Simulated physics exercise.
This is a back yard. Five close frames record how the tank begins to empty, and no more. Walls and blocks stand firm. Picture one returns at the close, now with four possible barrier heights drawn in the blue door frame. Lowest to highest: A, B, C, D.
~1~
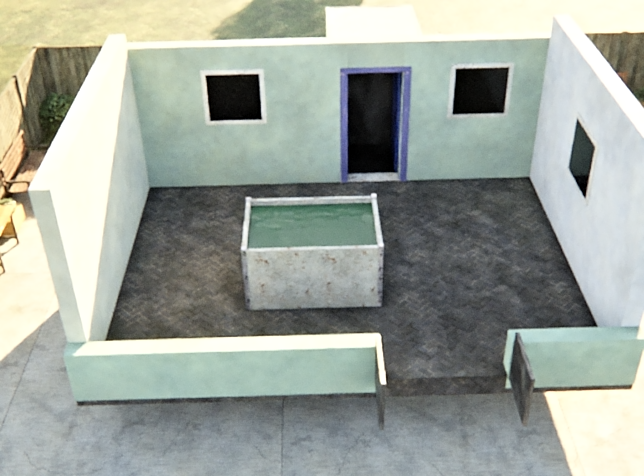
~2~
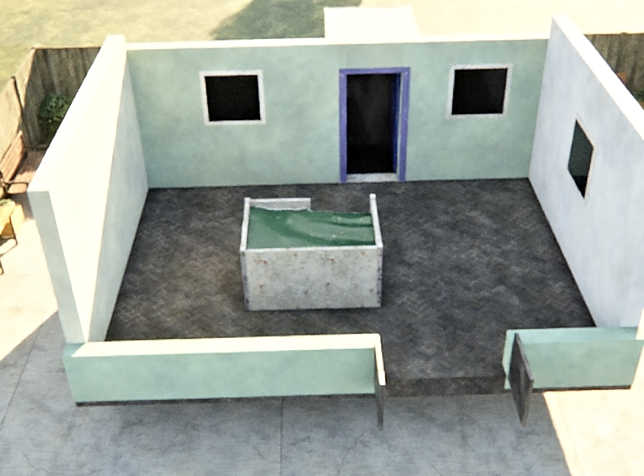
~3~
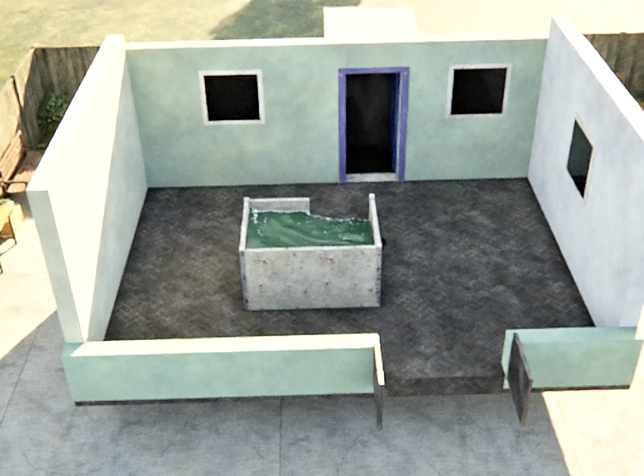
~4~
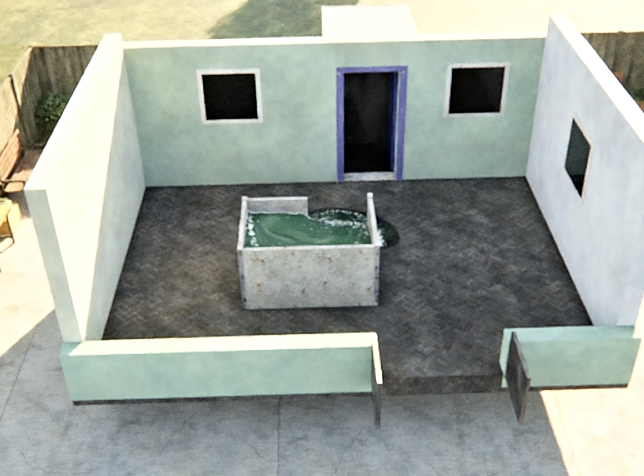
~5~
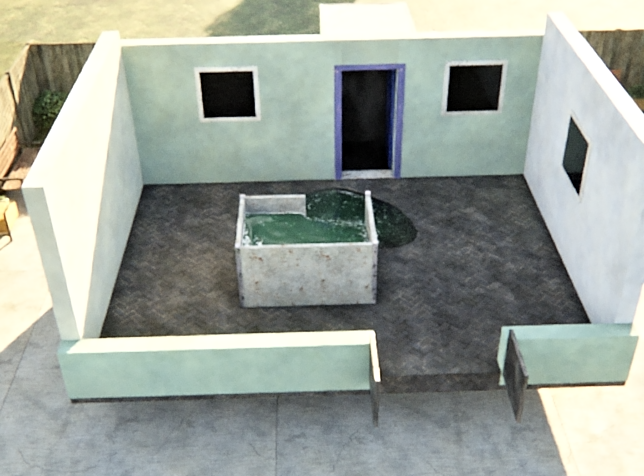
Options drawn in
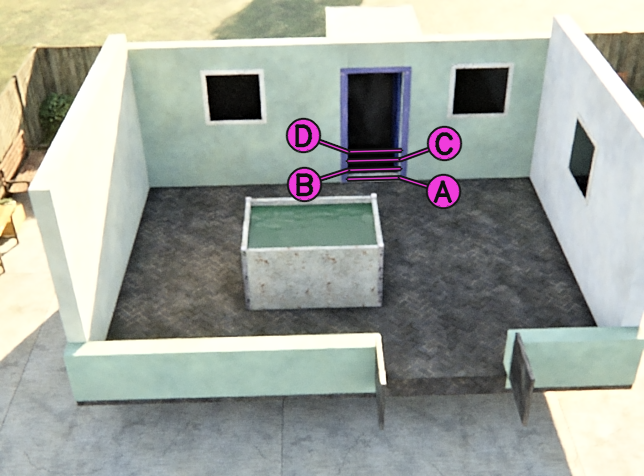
Green water sloshes in a tank, then pours out the back across the dark paving.
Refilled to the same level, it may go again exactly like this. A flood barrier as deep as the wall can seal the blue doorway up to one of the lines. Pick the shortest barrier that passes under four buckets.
The limit is C.
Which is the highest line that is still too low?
Line B.
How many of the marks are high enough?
Two of the four.
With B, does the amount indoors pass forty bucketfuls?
No, less.
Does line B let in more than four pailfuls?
Yes.
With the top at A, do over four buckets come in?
Yes, that goes wrong.
In magenta, A at (373, 178); B at (374, 169); C at (374, 160); D at (374, 151); from the bottom up A, B, C, D.
If A is chosen, dozens of bucketfuls pour in.
If B is chosen, about 12 bucketfuls get in.
If C is chosen, a splash gets over, under a bucket.
If D is chosen, nothing gets over.
